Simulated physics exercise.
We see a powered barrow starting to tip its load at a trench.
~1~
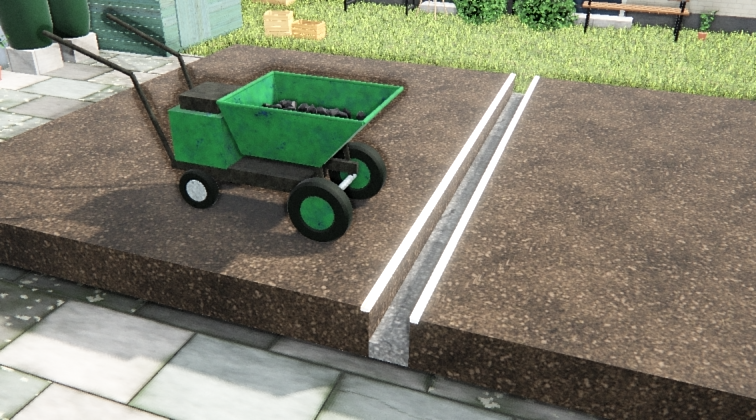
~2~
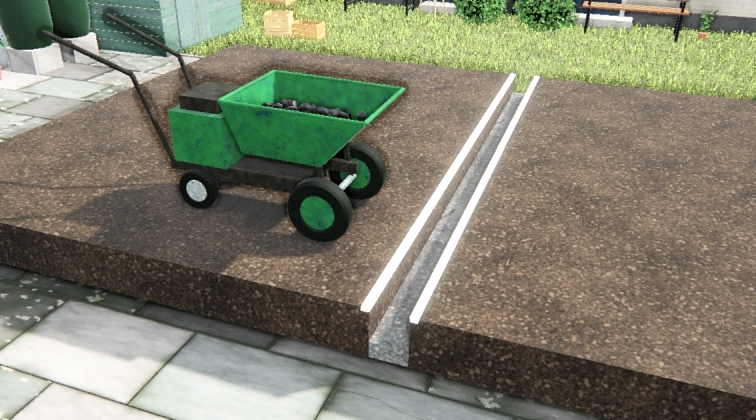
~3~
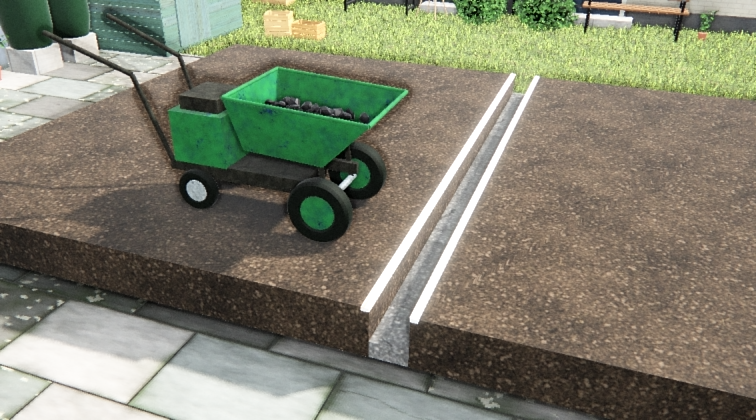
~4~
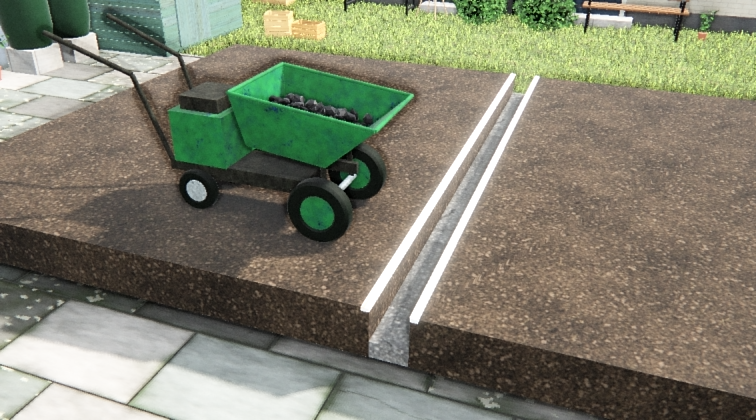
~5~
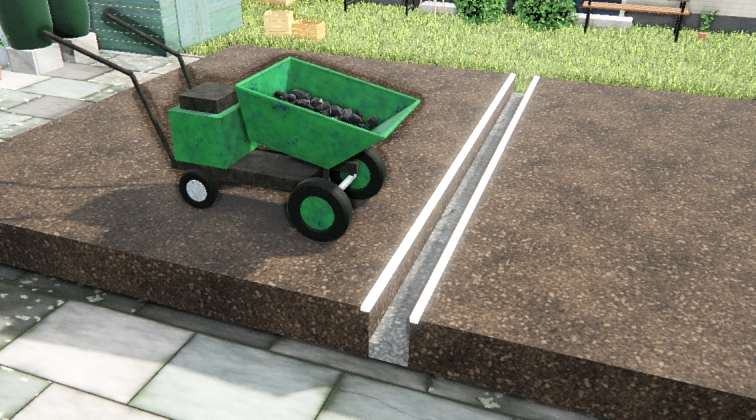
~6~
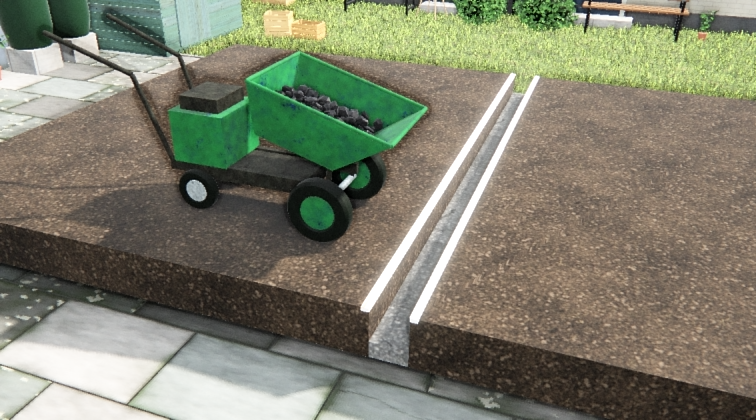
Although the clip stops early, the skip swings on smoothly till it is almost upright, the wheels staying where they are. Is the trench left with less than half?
Yes, it holds less than half.
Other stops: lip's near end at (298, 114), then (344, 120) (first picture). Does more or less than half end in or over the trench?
First less than half, then over half.
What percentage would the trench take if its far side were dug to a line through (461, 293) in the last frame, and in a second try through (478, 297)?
100 %, then 100 %.
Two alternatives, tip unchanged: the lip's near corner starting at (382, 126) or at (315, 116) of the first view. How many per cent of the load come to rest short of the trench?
Roughly 0 per cent at the first spot and 20 per cent at the second.
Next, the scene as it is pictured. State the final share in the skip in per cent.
25 %, about.
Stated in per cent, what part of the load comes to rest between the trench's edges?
Around 30 in every hundred pieces.
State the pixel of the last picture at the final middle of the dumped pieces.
Near (460, 235), more or less.
Shortly afterwards, skip tipped steeply; the whole lot in the skip.
Next, skip tipped steeply; all but a few in the skip; only a few in or heaped over the trench; only a few beyond it.
Some moments later, skip tipped right over; near a third in the skip; near a quarter in or heaped over the trench; near half beyond it.
In the end, skip tipped right over; near a quarter in the skip; near a quarter in or heaped over the trench; near half beyond it.
